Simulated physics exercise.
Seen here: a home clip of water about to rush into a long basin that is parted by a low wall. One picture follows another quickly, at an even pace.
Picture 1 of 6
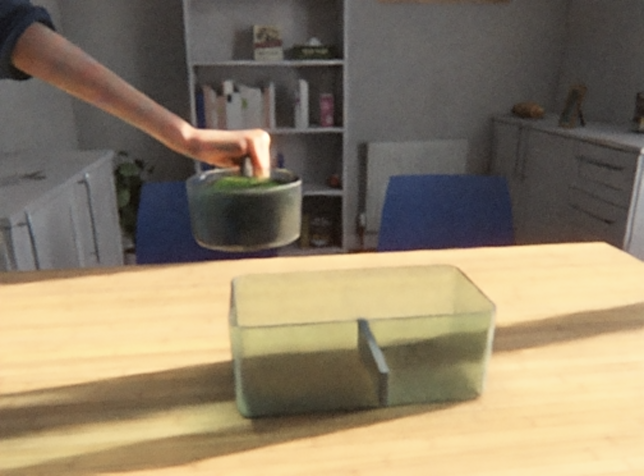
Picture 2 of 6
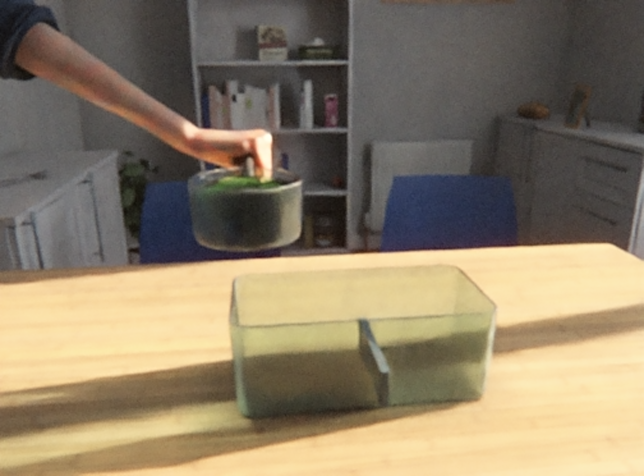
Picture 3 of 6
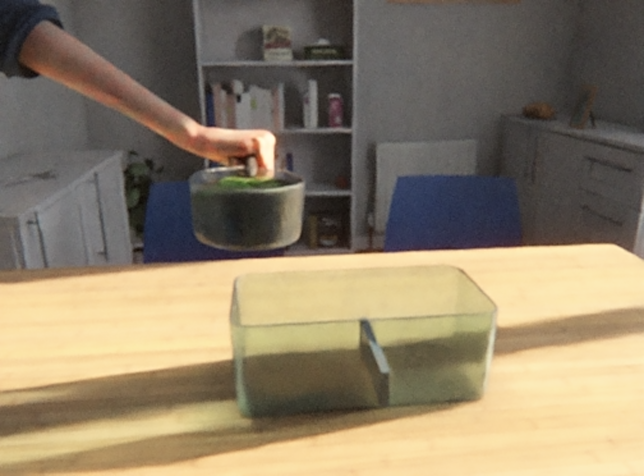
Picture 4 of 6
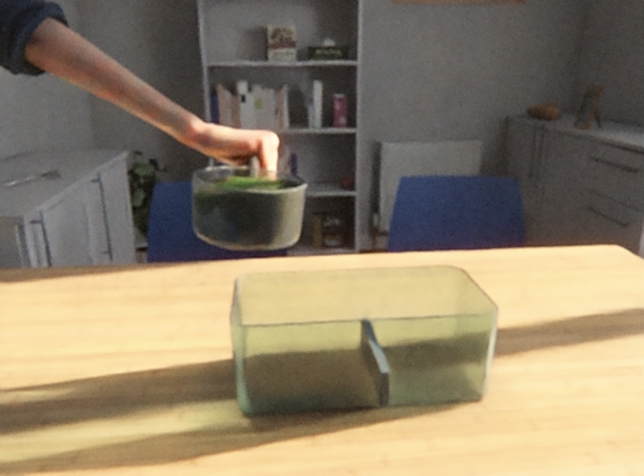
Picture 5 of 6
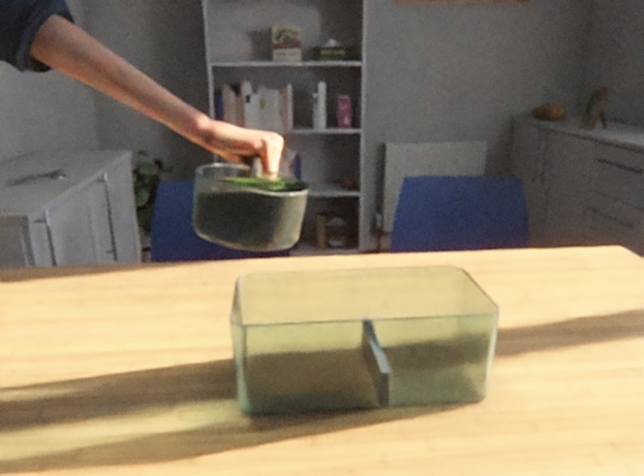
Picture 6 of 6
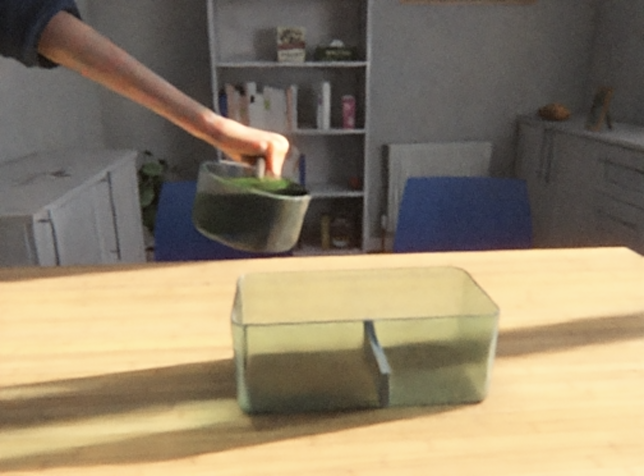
The footage shows a hand holding a round, dark green container above a wooden table, behind a clear rectangular basin with a low dividing wall; the container gradually tilts down to the right while the basin stays still.
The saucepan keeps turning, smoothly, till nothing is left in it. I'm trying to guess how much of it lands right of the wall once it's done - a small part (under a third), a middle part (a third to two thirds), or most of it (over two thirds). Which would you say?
I'd say a small part, under a third.
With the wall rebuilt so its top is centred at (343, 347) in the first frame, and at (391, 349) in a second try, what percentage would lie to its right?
The first placement leaves close to 65 per cent, the second close to 5 per cent.
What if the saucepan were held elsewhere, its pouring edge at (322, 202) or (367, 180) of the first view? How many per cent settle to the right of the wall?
Roughly 40 % the first time and roughly 90 % the second.
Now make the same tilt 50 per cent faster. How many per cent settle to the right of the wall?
It comes to some 10 per cent.
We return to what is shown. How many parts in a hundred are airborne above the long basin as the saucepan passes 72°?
Something like 30 per cent of it.
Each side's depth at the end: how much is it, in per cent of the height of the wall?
The left side sits at 50 per cent and the right side at 10.
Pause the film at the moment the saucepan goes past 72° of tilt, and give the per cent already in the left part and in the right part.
Left: Some 20 %. Right: Some 5 %.
A moment on, the saucepan is tipped part way and 43 per cent is still to pour, 22 is left of the wall and 4 right of it.
Next, the saucepan is tipped right over and 6 per cent is still to pour, 72 is left of the wall and 15 right of it.
Then the saucepan is tipped right over and 0 per cent is still to pour, 83 is left of the wall and 16 right of it.
Later the saucepan is tipped right over and 0 per cent is still to pour, 83 is left of the wall and 16 right of it.
Finally, 83 per cent lies left of the wall, 16 right of it and 1 outside.
